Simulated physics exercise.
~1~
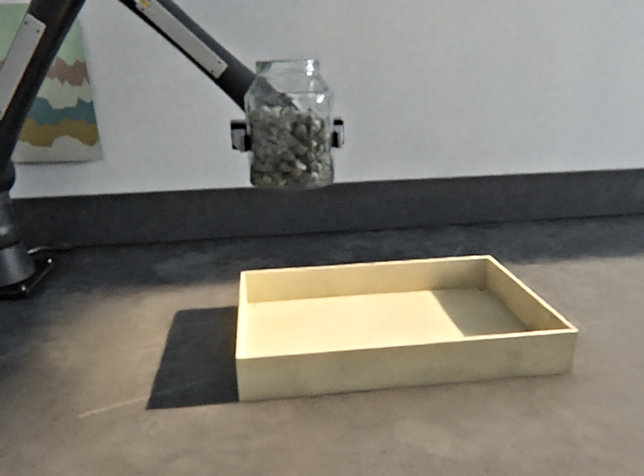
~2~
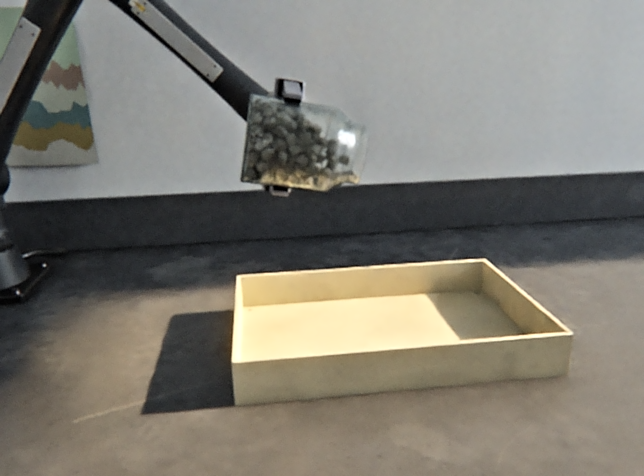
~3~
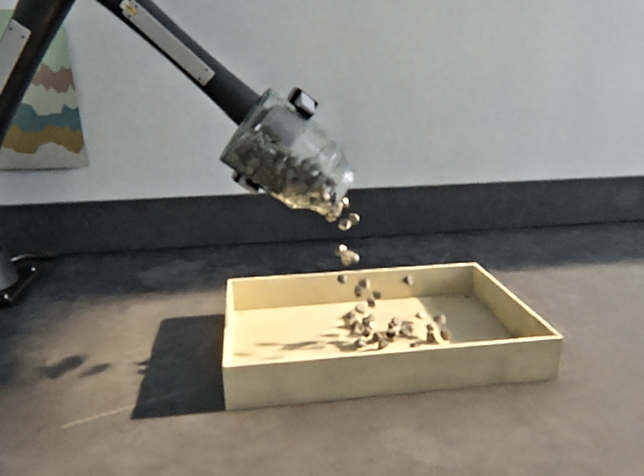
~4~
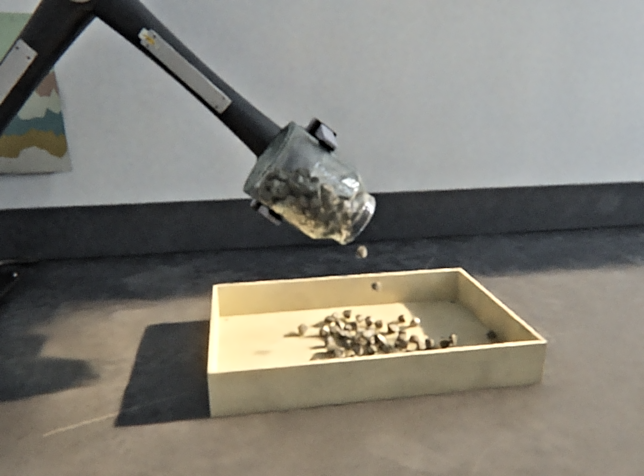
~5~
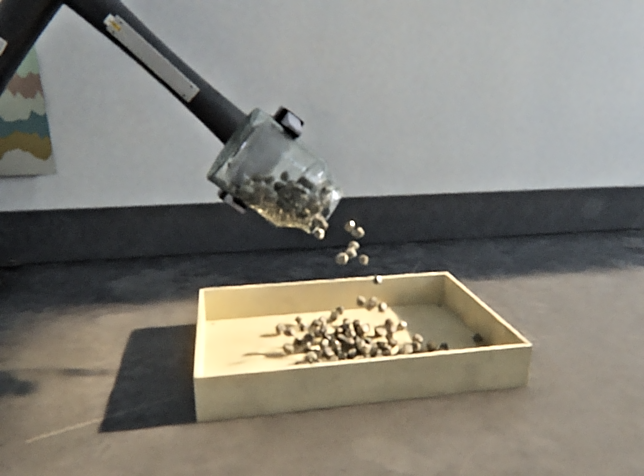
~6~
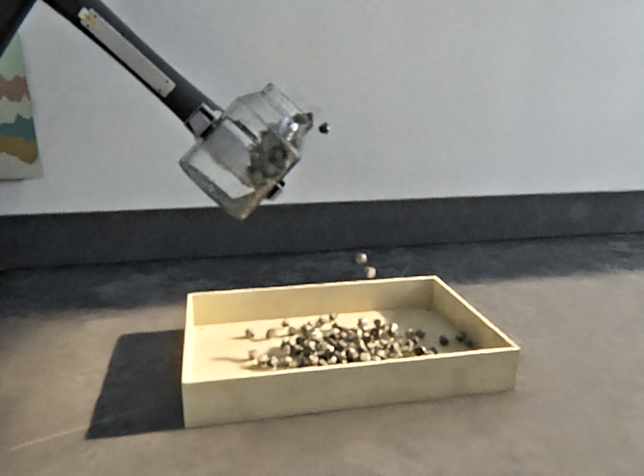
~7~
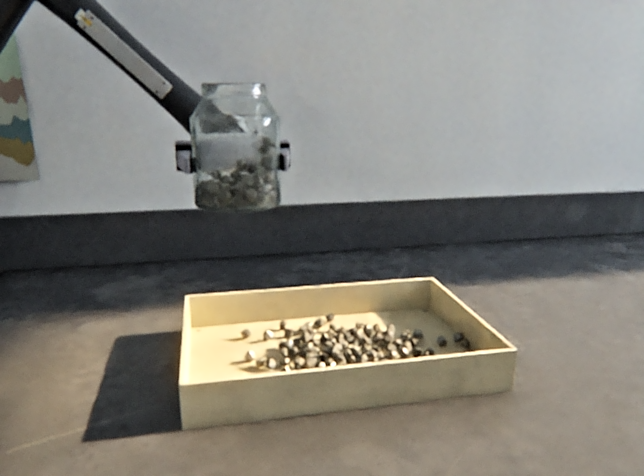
We see a robot arm tip a glass jar of small pebbles to the right above a shallow pale tray, spilling many of them into a loose pile before turning the jar upright again, with some pebbles still inside and the rest scattered across the tray.
